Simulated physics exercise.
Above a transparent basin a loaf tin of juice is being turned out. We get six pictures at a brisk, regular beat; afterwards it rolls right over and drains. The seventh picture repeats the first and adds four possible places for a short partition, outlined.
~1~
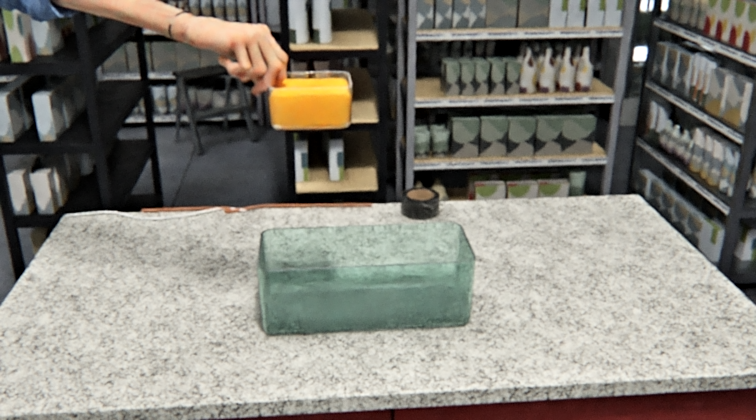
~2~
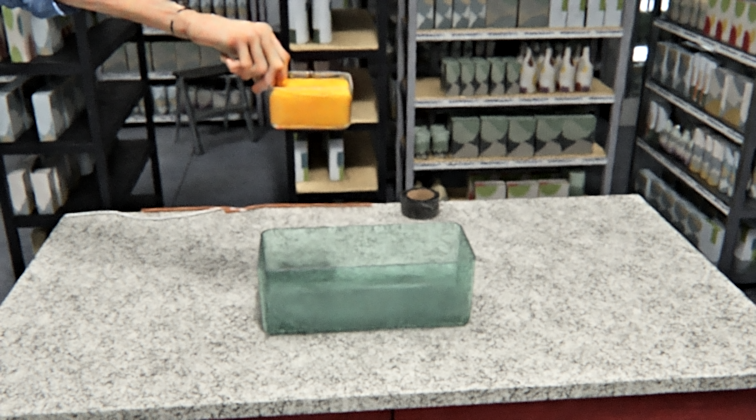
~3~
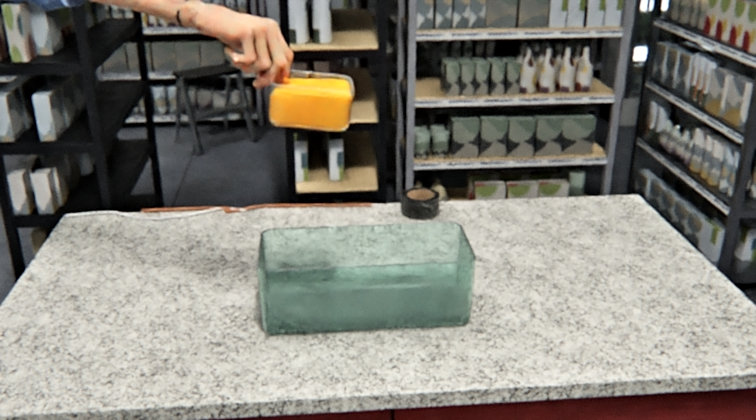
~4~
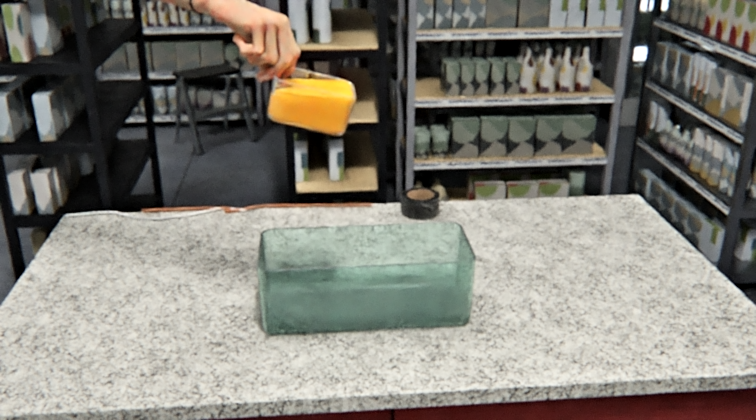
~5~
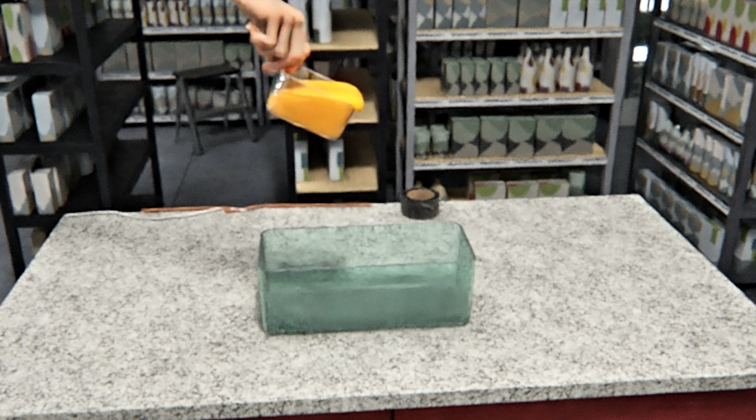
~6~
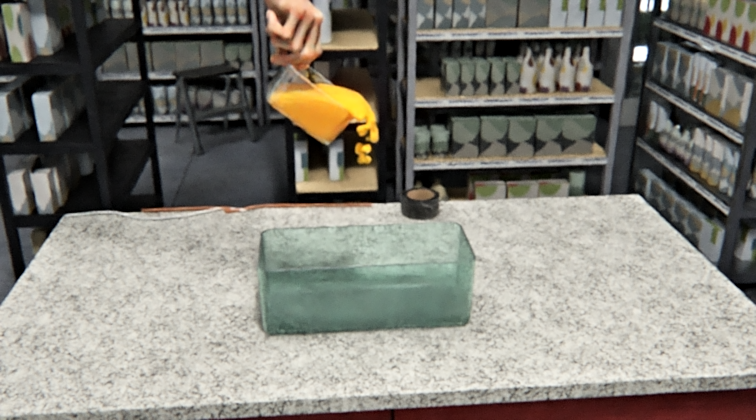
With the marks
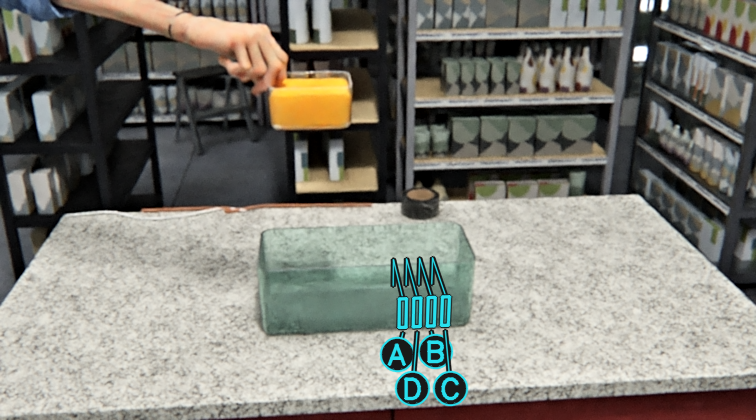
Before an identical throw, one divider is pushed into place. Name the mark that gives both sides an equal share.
Take D.
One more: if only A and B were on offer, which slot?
A.
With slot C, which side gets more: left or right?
The left one.
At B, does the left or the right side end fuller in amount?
The left side.
In cyan, A at (402, 332); B at (431, 331); C at (445, 330); D at (417, 332).
Choosing A, about 31 % ends left of the wall and 67 % right of it.
Choosing B, about 89 % ends left of the wall and 9 % right of it.
Choosing C, about 94 % ends left of the wall and 4 % right of it.
Choosing D, about 51 % ends left of the wall and 48 % right of it.
